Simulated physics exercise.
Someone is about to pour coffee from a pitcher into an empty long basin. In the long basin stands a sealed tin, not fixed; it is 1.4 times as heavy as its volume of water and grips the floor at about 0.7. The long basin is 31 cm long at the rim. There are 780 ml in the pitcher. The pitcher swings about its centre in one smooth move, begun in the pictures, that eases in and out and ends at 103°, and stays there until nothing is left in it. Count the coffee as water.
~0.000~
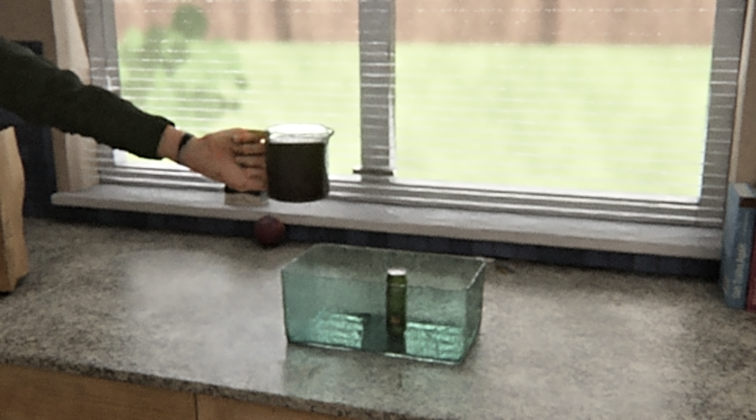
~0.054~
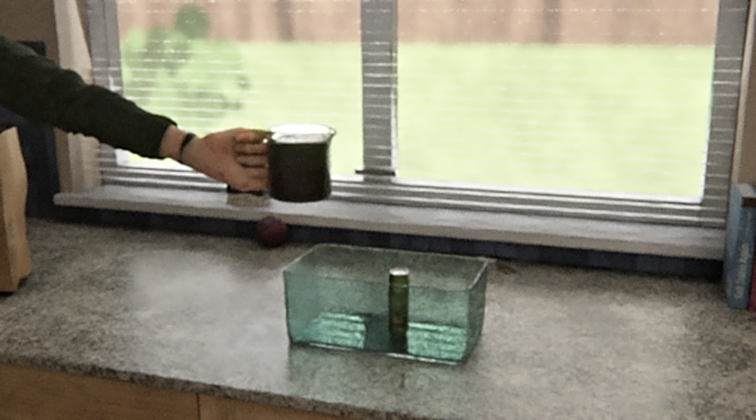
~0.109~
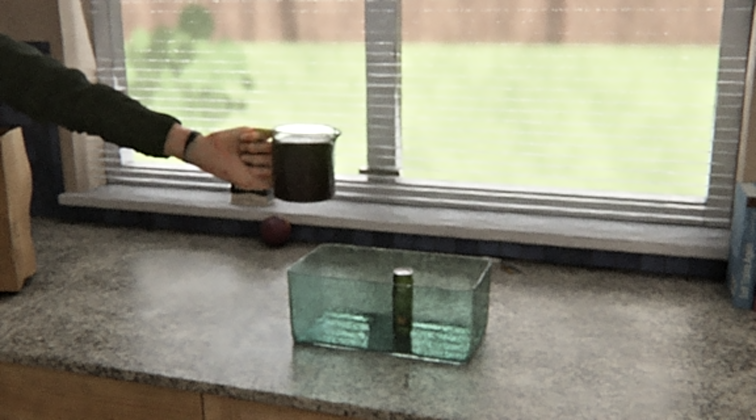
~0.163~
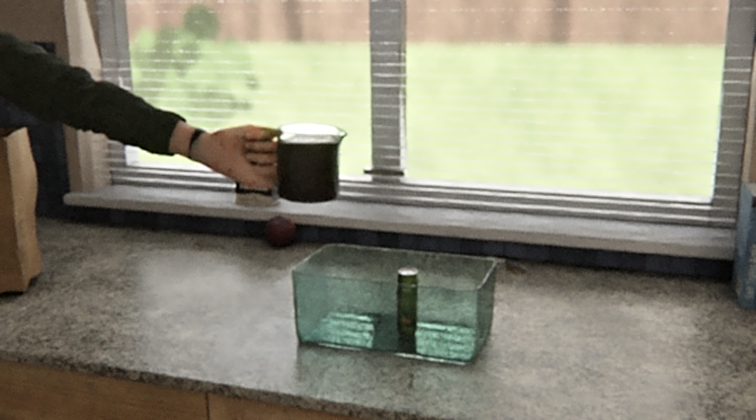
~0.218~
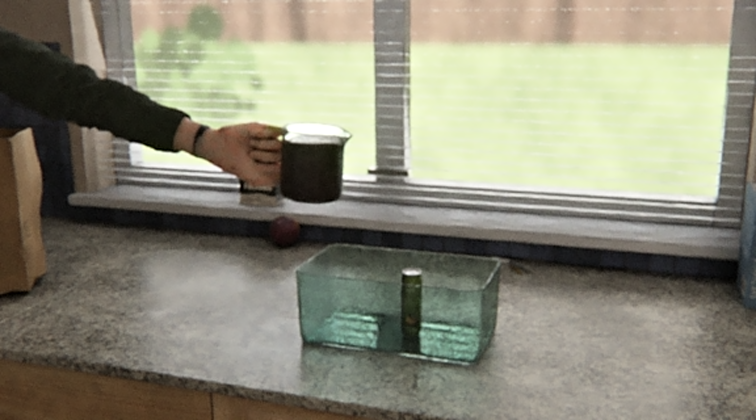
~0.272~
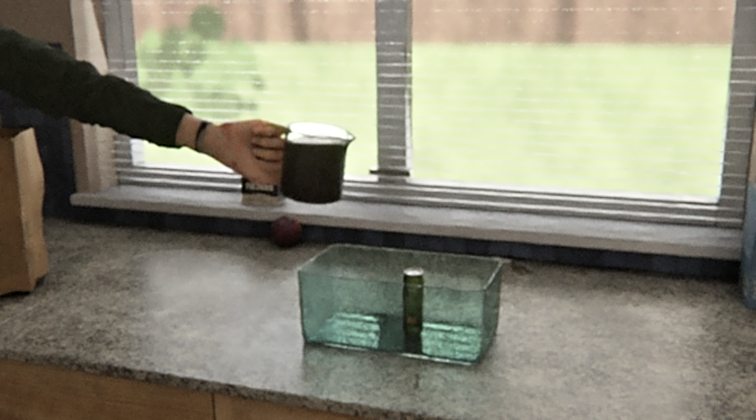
A hand reaching in from the left holds a glass pitcher of dark liquid, level at first, above and to the left of a greenish glass basin with a small tin inside. The view shifts slightly, and the pitcher then begins to tilt gently to the right.
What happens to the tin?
The tin goes over.
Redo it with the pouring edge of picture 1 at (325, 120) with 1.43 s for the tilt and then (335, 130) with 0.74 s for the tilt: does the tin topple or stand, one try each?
First it stays up; then it remains upright.
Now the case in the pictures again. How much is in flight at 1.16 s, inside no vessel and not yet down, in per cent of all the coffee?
Some 22 per cent.
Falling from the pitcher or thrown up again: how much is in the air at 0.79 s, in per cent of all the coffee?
Some 12 per cent.
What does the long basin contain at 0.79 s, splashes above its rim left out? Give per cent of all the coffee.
Near 3 in a hundred.
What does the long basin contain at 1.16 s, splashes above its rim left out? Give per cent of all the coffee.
About 44 per cent.
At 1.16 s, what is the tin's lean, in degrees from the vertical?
Near 0° from upright.
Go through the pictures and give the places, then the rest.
In the first picture, tilt 0°; pouring edge (335, 132); surface from (271, 138) to (327, 140); the long basin's rim runs from (298, 258) to (477, 276); the tin's top is at (397, 274).
In the second picture, tilt 0°; pouring edge (337, 132); surface from (273, 138) to (329, 141).
In the third picture, tilt 1°; pouring edge (341, 133); surface from (278, 138) to (334, 141).
In the fourth picture, tilt 3°; pouring edge (347, 134); surface from (283, 137) to (338, 141).
In the fifth picture, tilt 5°; pouring edge (352, 136); surface from (288, 138) to (345, 142).
In the sixth picture, tilt 8°; pouring edge (355, 138); surface from (290, 139) to (348, 142).
By 0.79 s the tilt is 56° and 85 per cent is still to pour; the tin stands where it began.
By 1.16 s the tilt is 91° and 33 per cent is still to pour; the tin stands where it began.
By 1.56 s the tilt is 103° and 4 per cent is still to pour; the tin lies on its side.
By 1.99 s the tilt is 103° and 0 per cent is still to pour; the tin lies on its side.
At rest the tin lies on its side.
